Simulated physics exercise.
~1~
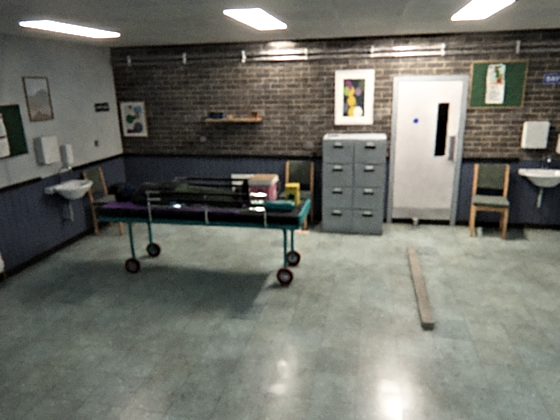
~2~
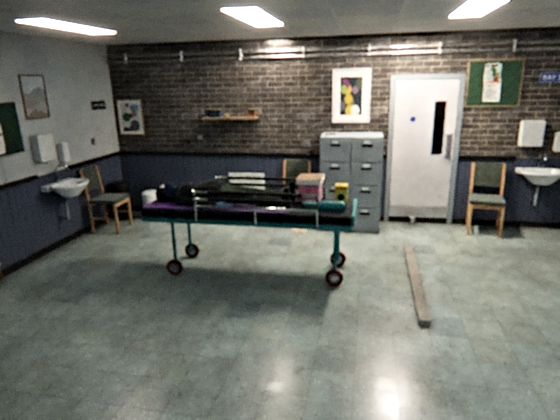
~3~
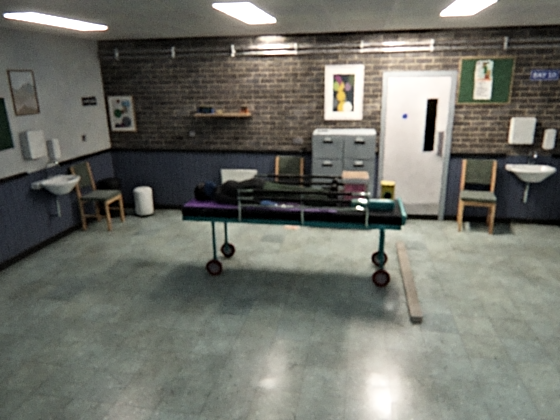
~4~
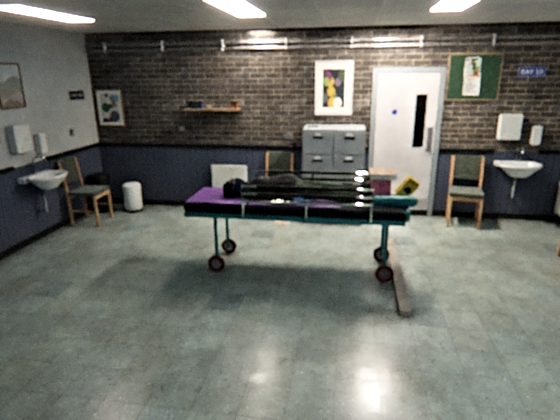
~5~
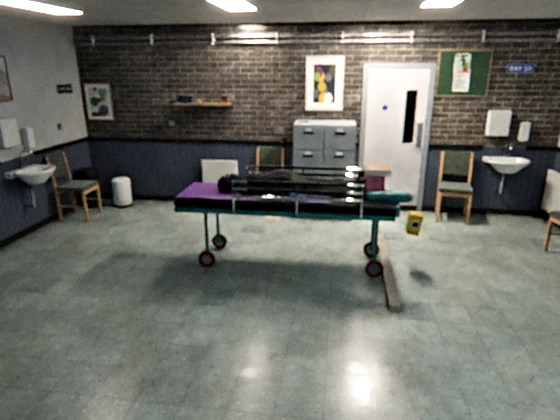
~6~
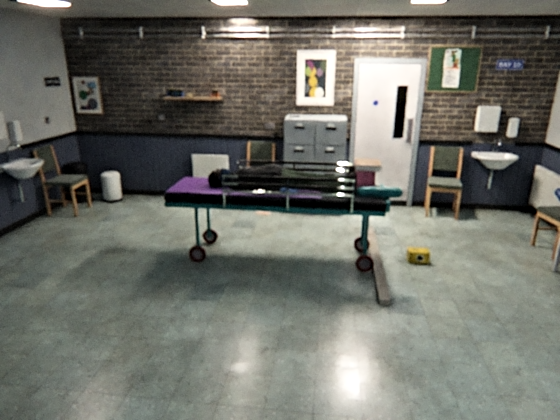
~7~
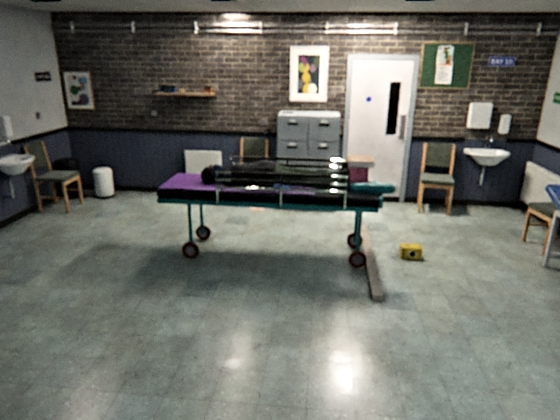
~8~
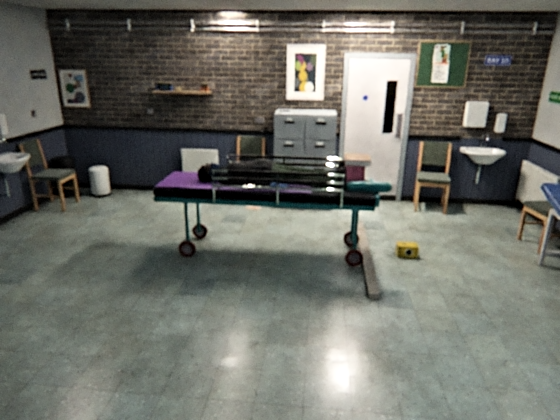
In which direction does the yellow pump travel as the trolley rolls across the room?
The yellow pump moves to the right, riding along with the trolley before it drops off the end onto the floor.
